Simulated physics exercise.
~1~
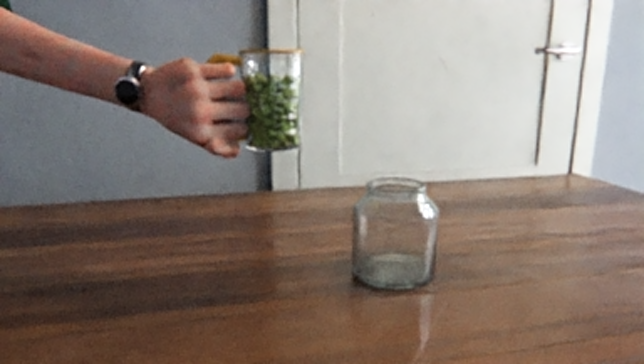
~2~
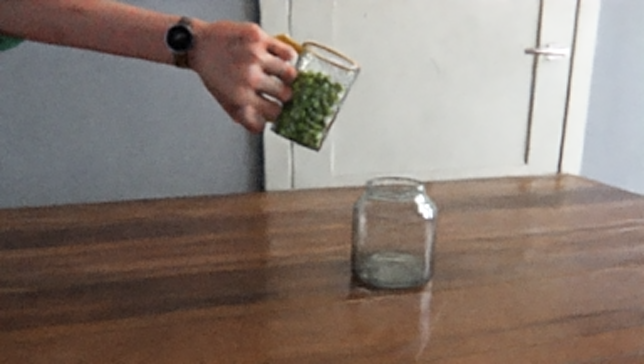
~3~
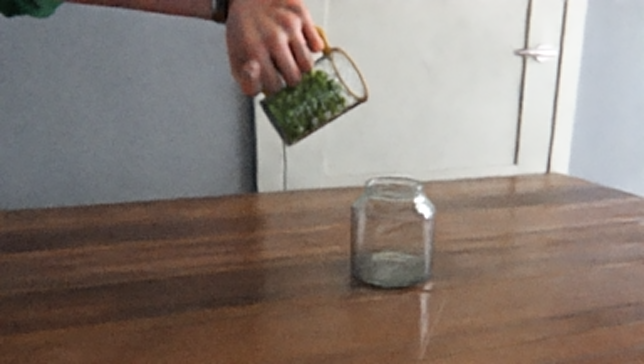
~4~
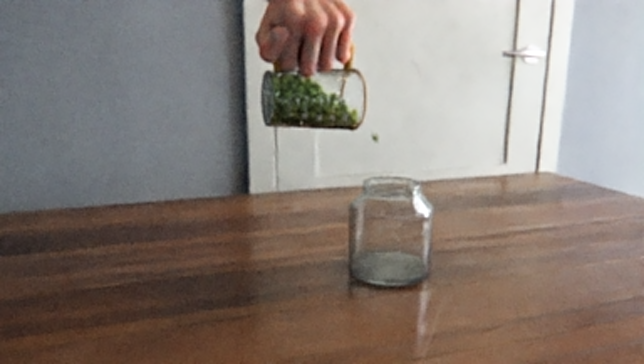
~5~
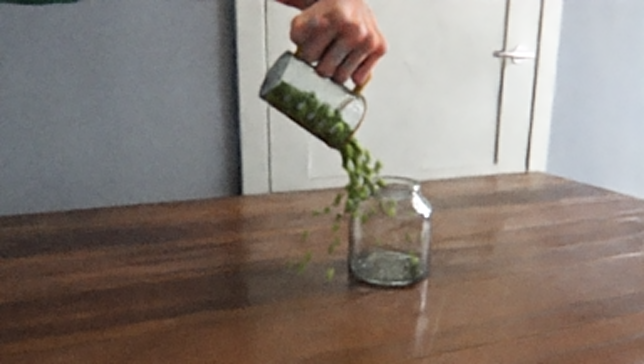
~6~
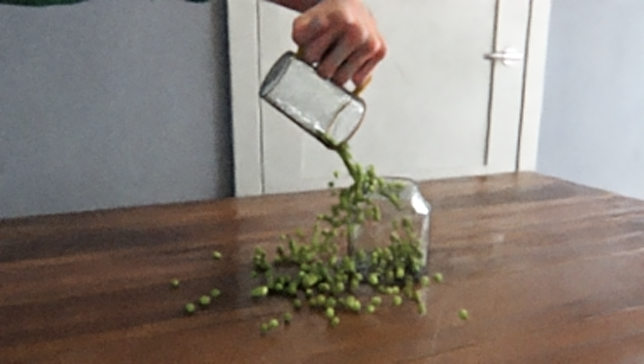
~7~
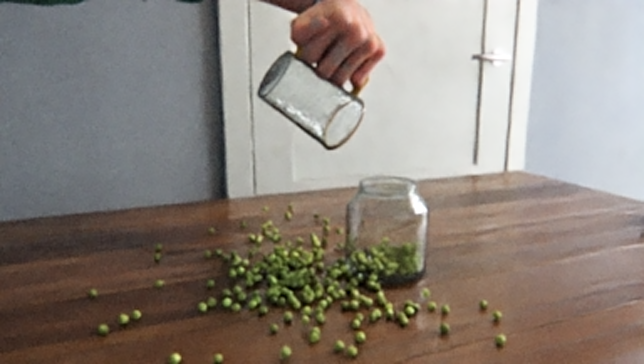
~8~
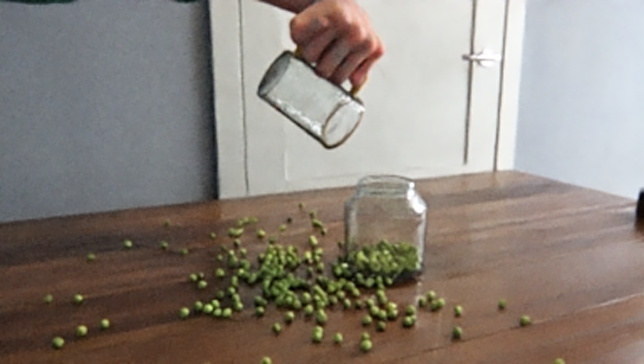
A hand wearing a dark watch holds a clear glass cup full of green peas above a brown wooden table, seen from slightly above, with a grey wall and white door behind. An open, empty glass jar stands below. The hand moves right over the table and tips the cup until it lies on its side, then further over. Peas stream out toward the jar's left edge, some dropping in but most bouncing across the tabletop. The hand finally holds the emptied cup tilted downward, with some peas in the jar and most scattered around it.
